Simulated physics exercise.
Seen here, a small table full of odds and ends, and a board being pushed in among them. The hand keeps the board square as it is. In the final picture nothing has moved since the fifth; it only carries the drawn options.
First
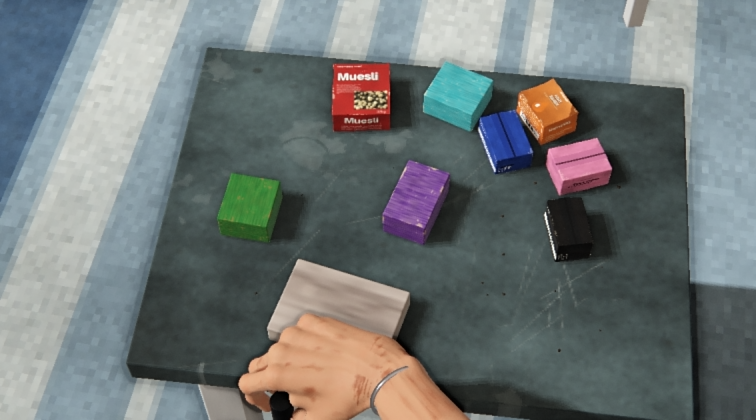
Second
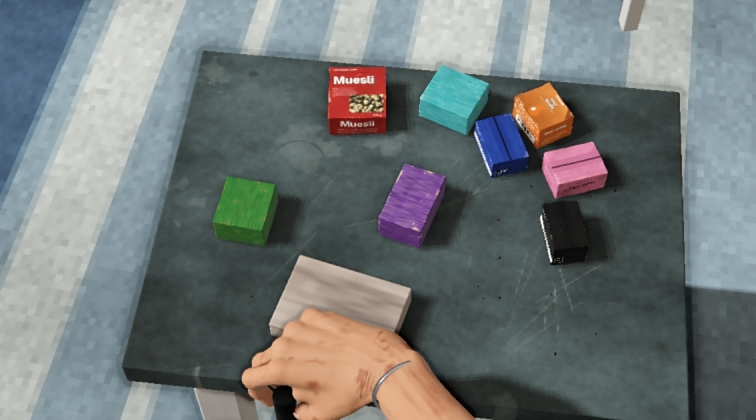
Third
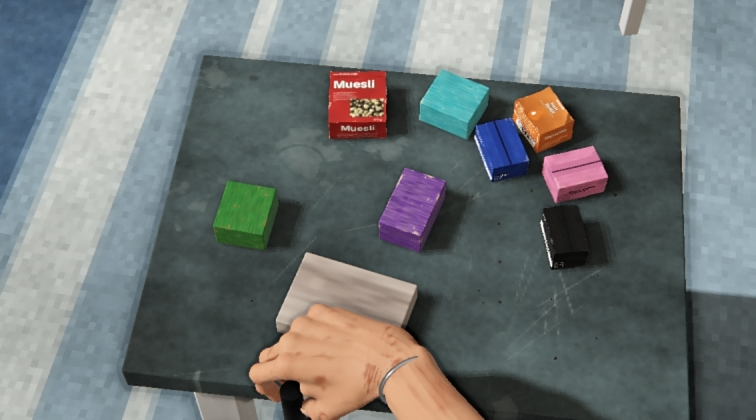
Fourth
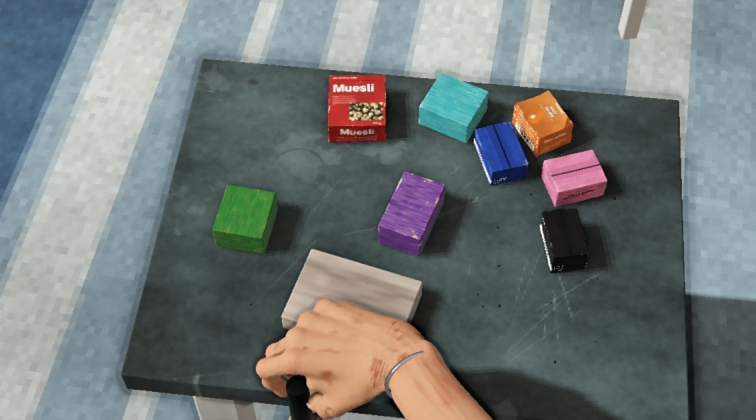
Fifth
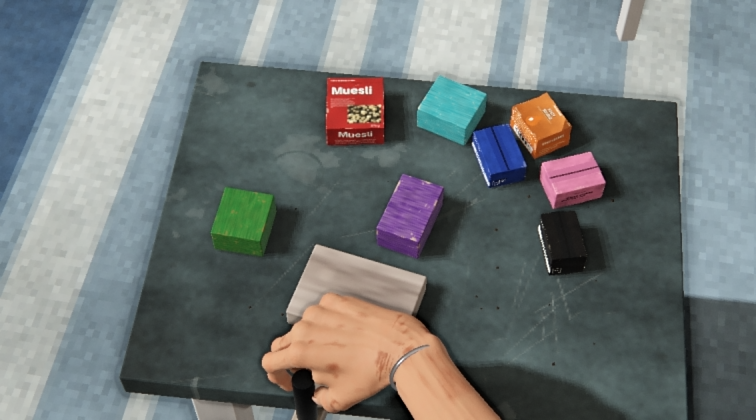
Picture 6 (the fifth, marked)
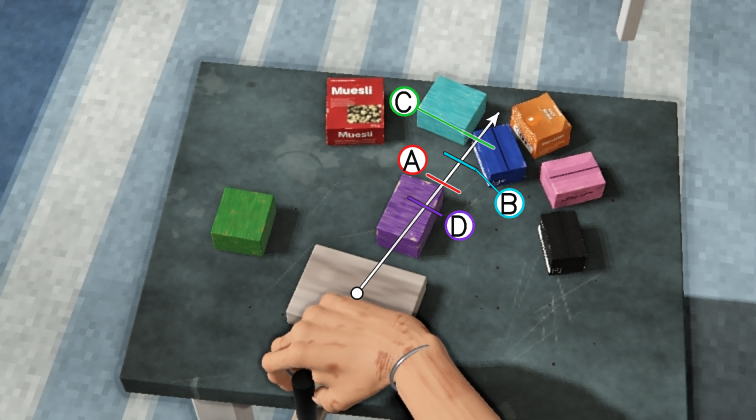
On a small dark table, a hand slowly sliding a pale board slightly up and right among scattered coloured boxes and blocks.
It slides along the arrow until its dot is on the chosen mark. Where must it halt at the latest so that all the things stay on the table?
As far as tick A.
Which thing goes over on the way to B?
It is the turquoise block.
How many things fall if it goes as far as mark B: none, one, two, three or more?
By then, one.
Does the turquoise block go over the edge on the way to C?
By then, yes.
On the marked copy, A at (443, 183); B at (460, 161); C at (477, 140); D at (425, 207); the arrow from (357, 293) to (499, 113); the white dot at (357, 293).
Following A. Soon after the start, board (390, 258); purple block (422, 198); turquoise block (452, 110).
Later, board (421, 218); blue box (503, 154); purple block (452, 160).
In the end, board (443, 191); turquoise block (456, 83); orange packet (547, 124); nothing has fallen.
As for the rest, B drops the turquoise block; C drops the turquoise block; D is safe but short.
